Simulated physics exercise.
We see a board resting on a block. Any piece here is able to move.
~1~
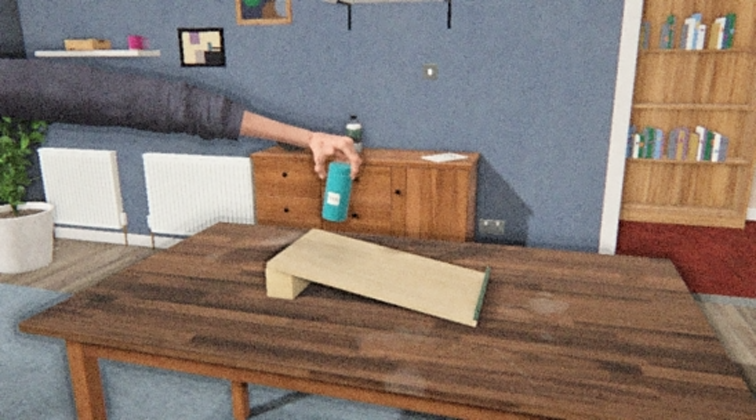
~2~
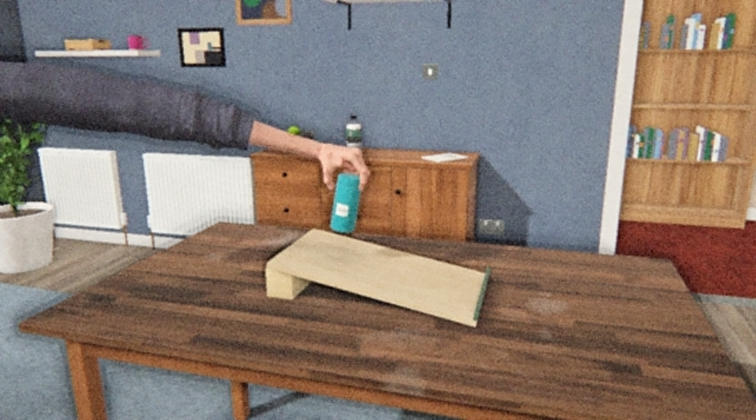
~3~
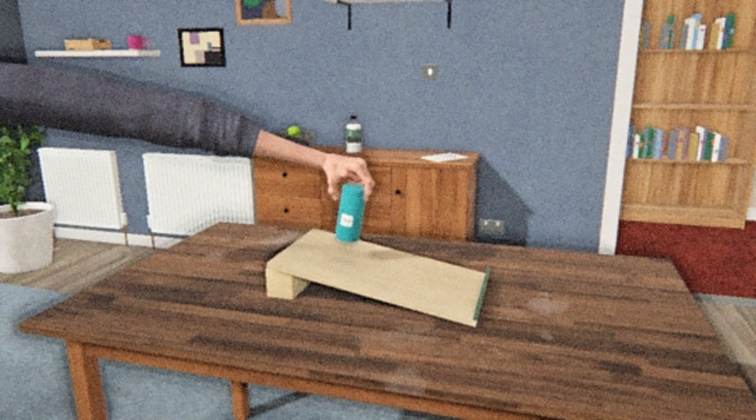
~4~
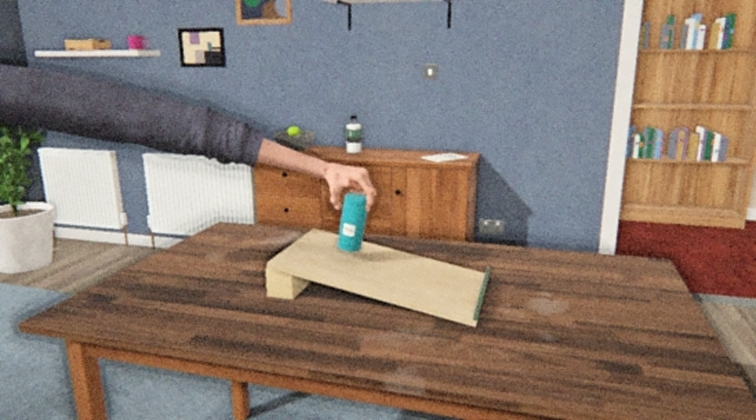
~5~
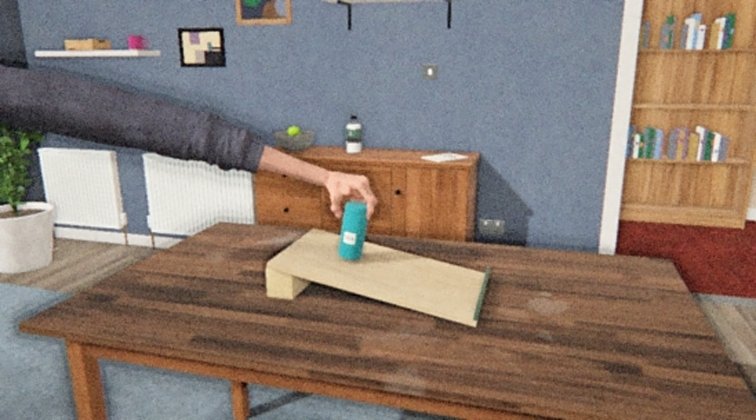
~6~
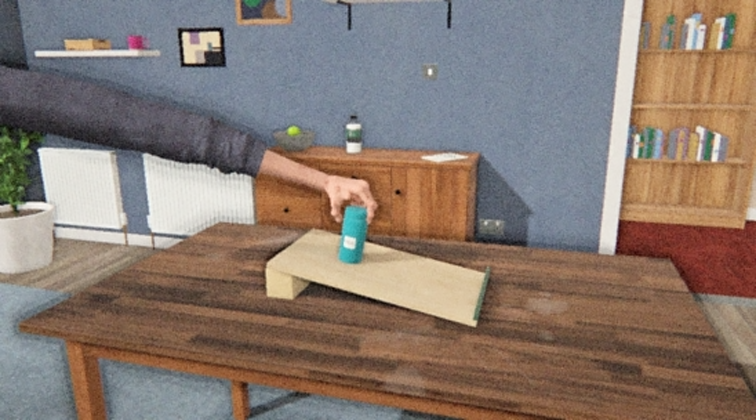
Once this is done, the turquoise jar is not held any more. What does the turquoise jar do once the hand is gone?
Stands firm.
Then, 0.20 s past the last view, nothing moves.
Then, 0.50 s past the last view, turquoise jar resting near (354, 235).
Finally, it is still in place. Final places as the last picture's camera would see them, turquoise jar near (354, 235). The turquoise jar keeps its place.
